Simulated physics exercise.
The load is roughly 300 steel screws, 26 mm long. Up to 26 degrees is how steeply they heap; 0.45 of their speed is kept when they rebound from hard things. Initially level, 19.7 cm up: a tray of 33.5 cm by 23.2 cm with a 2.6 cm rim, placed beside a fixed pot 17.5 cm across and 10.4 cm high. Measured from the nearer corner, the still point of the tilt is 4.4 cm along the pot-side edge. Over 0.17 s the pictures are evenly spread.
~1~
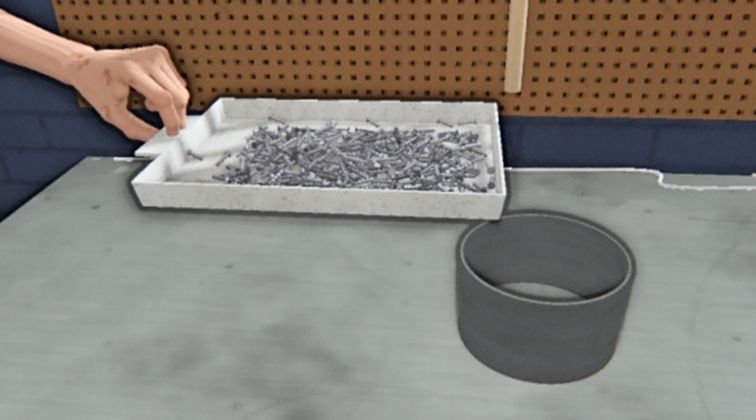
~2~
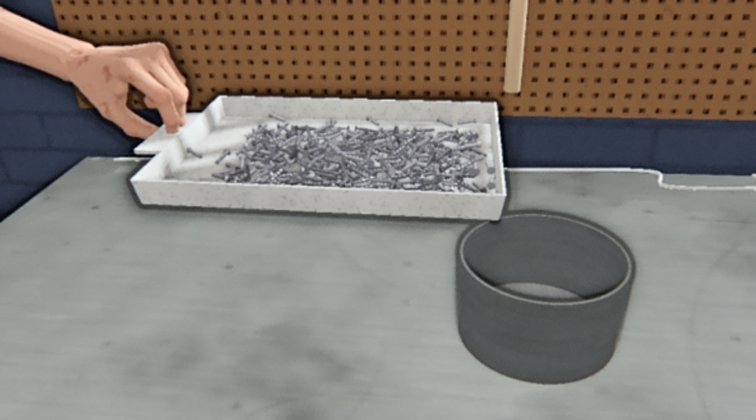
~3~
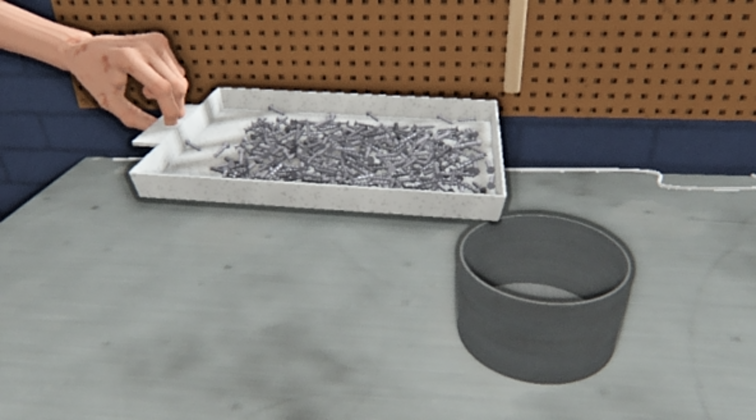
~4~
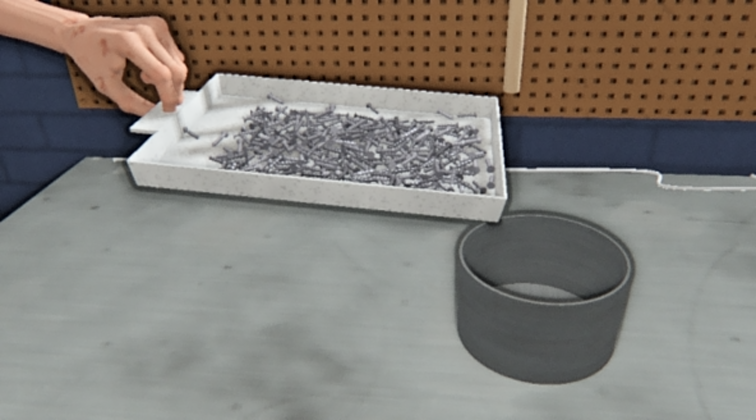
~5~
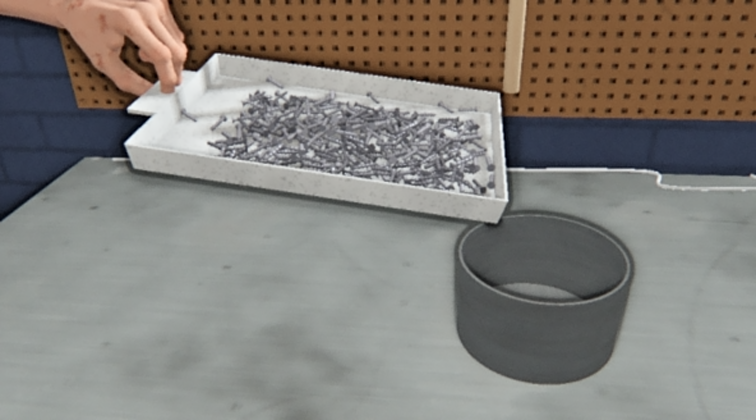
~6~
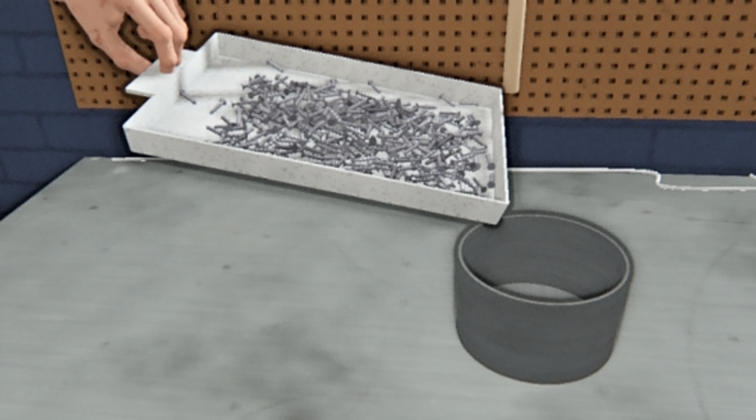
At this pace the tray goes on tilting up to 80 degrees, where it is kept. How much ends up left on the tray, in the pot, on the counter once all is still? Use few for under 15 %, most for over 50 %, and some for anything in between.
Tray: Few, pot: Some, counter: Most.
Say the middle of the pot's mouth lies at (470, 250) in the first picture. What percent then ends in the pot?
0 %.
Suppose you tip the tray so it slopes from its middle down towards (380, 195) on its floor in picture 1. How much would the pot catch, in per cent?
That would be close to 0 per cent.
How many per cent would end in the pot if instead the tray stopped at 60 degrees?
Around 20 %, I reckon.
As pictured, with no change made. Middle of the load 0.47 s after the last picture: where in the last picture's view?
The middle of the load should be at about (494, 155) by then.
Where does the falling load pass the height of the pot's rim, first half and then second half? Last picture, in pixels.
The first half passes near (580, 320) and the second half near (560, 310).
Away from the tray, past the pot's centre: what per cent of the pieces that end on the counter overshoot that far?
Roughly 80 percent of the spill.
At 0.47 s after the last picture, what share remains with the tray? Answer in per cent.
Close to 100 in a hundred.
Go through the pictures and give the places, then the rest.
Tray tilt 0 degrees, front corners at (138, 180) and (500, 193); middle of the pieces at (357, 164); pot at (544, 254), in the first picture.
Tray tilt 1 degrees, front corners at (137, 178) and (500, 193); middle of the pieces at (357, 163), in the second picture.
Tray tilt 2 degrees, front corners at (135, 171) and (501, 194); middle of the pieces at (357, 159), in the third picture.
Tray tilt 5 degrees, front corners at (133, 159) and (501, 196), lowest corner right front; middle of the pieces at (357, 153), in the fourth picture.
Tray tilt 9 degrees, front corners at (131, 143) and (502, 198), lowest corner right front; middle of the pieces at (357, 145), in the fifth picture.
Tray tilt 13 degrees, front corners at (130, 125) and (503, 200), lowest corner right front; middle of the pieces at (358, 136); pot at (542, 254), in the sixth picture.
Then, 0.28 s after the last picture, tilt 46 degrees; the tray holds 100 %, the pot 0 %.
Then, 0.47 s after the last picture, tilt 68 degrees; the tray holds 100 %, the pot 0 %.
Then, 0.78 s after the last picture, tilt 80 degrees; the tray holds 15 %, the pot 20 %.
In the end, tray 5 %, pot 30 %, counter 65 %.
